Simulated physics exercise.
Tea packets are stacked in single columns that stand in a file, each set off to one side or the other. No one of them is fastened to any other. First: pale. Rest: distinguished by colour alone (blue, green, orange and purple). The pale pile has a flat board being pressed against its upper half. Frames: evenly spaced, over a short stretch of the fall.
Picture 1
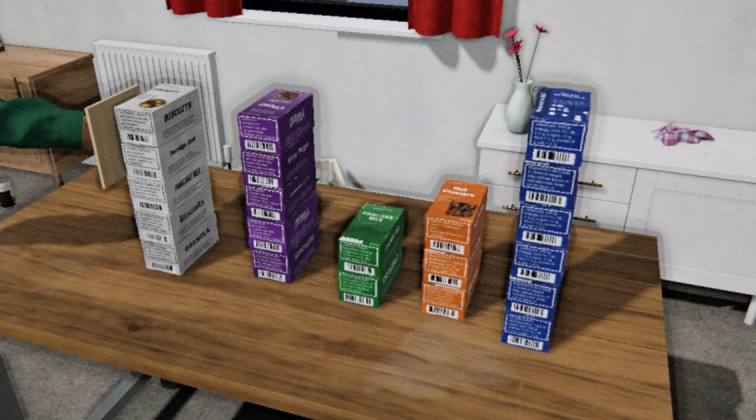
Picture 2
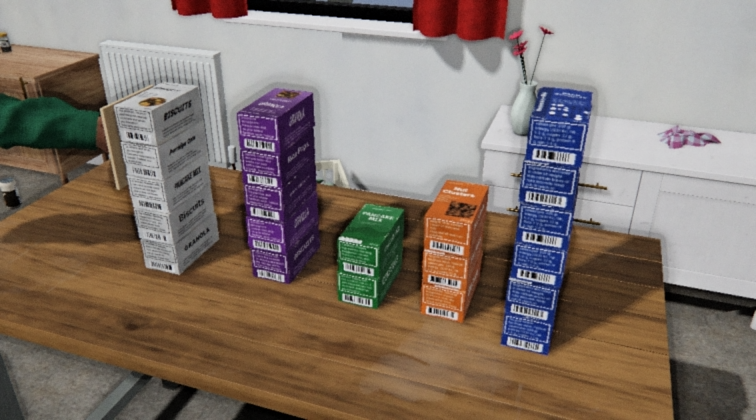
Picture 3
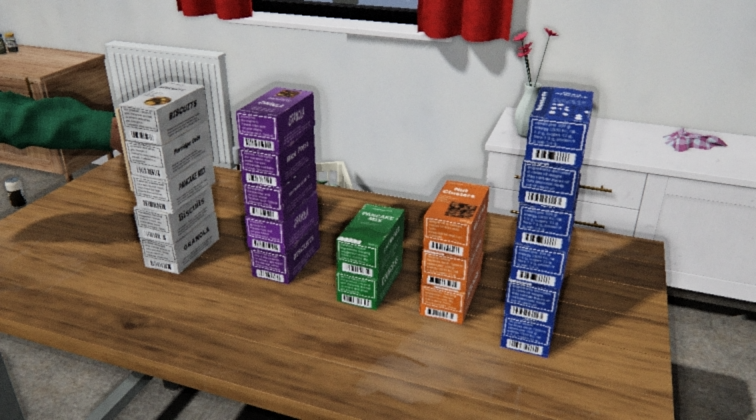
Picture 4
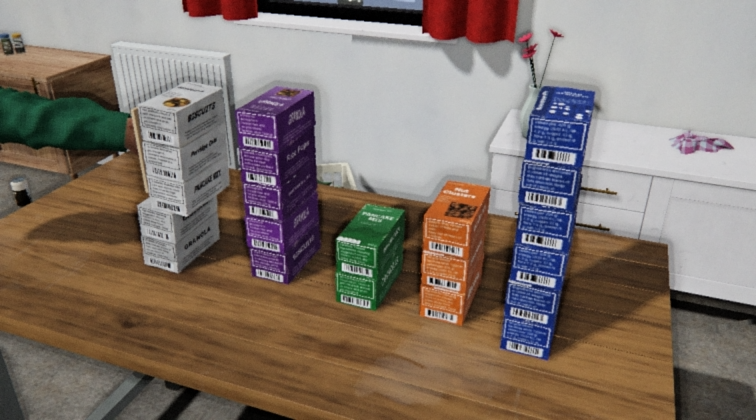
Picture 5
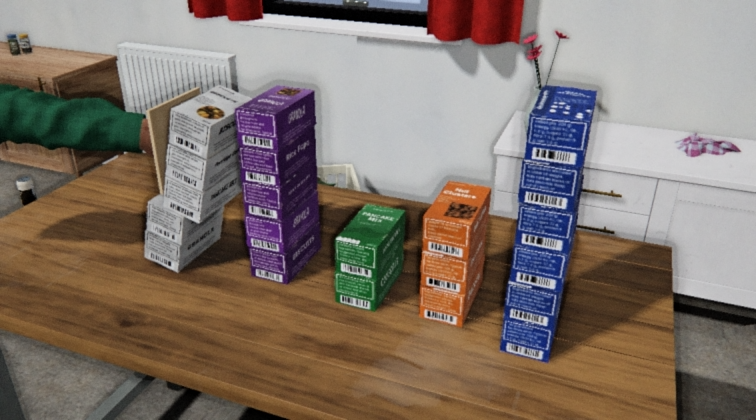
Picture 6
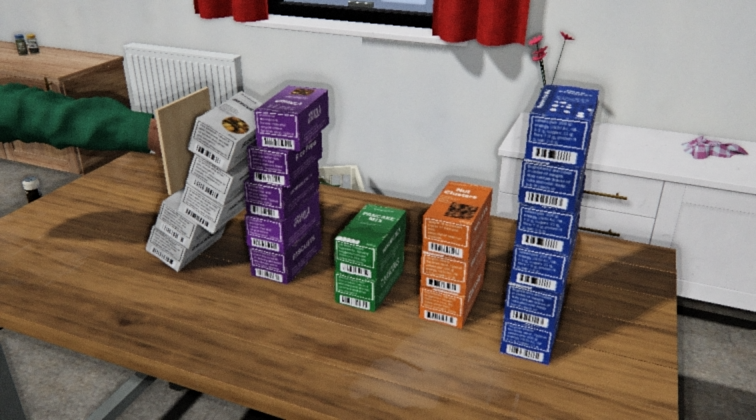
A green-sleeved arm at the left presses a flat board rightward against the upper half of a white stack of packets on a wooden table, seen from slightly above by a barely shifting camera. Purple, green, orange and blue stacks stand to its right, before a radiator, red curtains and a white cabinet. The white stack shears and leans right, then the upper purple packets shift right.
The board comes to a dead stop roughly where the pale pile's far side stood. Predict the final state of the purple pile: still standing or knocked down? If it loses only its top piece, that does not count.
It goes down.
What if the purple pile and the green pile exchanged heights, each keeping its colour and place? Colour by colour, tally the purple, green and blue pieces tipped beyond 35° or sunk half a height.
By colour, purple 0, green 0, blue 0.
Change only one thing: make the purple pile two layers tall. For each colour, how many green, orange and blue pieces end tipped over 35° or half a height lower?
For green the count is 0, for orange it is 0, and for blue it is 0.
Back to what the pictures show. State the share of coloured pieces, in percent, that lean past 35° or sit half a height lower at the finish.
30 %, roughly.
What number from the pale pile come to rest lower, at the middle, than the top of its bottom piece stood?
Pale pieces: 2.
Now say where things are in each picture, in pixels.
In the first picture (pixels give the middle of a visible side; the camera moves round a little), board (93, 139) not yet touching; top purple packet (259, 135); top green packet (372, 223); none of the others has stirred.
In the second picture, board (107, 139) not yet touching; top purple packet (258, 133).
In the third picture, board (123, 140) pushing; top purple packet (257, 132).
In the fourth picture, board (138, 141) pushing, top of the pale pile leaning barely; top purple packet (257, 131); none of the others has stirred.
In the fifth picture, board (153, 142) pushing, top of the pale pile leaning clearly; top purple packet (256, 130); none of the others has stirred.
In the sixth picture, board (161, 142) stopped, top of the pale pile leaning clearly; top purple packet (277, 131) half its height from its place; top blue packet (556, 141); movement in 2 of them.
Shortly afterwards, 0 of the pale pile down; none of the 5 purple packets down (0 of 16 in all colours); top purple packet tilted barely.
Next, 5 of the pale pile down; none of the 5 purple packets down (0 of 16 in all colours); top purple packet tilted clearly.
Some moments later, 5 of the pale pile down; 5 of the 5 purple packets down (5 of 16 in all colours); top purple packet tilted well over, about its own height lower; top green packet a little from its place.
Afterwards, 5 of the pale pile down; 4 of the 5 purple packets down (4 of 16 in all colours); top purple packet tilted well over, about its own height lower; top green packet tilted well over.
In the end, 5 of the pale pile down; 5 of the 5 purple packets down (5 of 16 in all colours); top purple packet tilted well over, some two heights lower; top green packet tilted well over. From the last view, middles, top purple packet near (468, 198), top green packet near (411, 256).
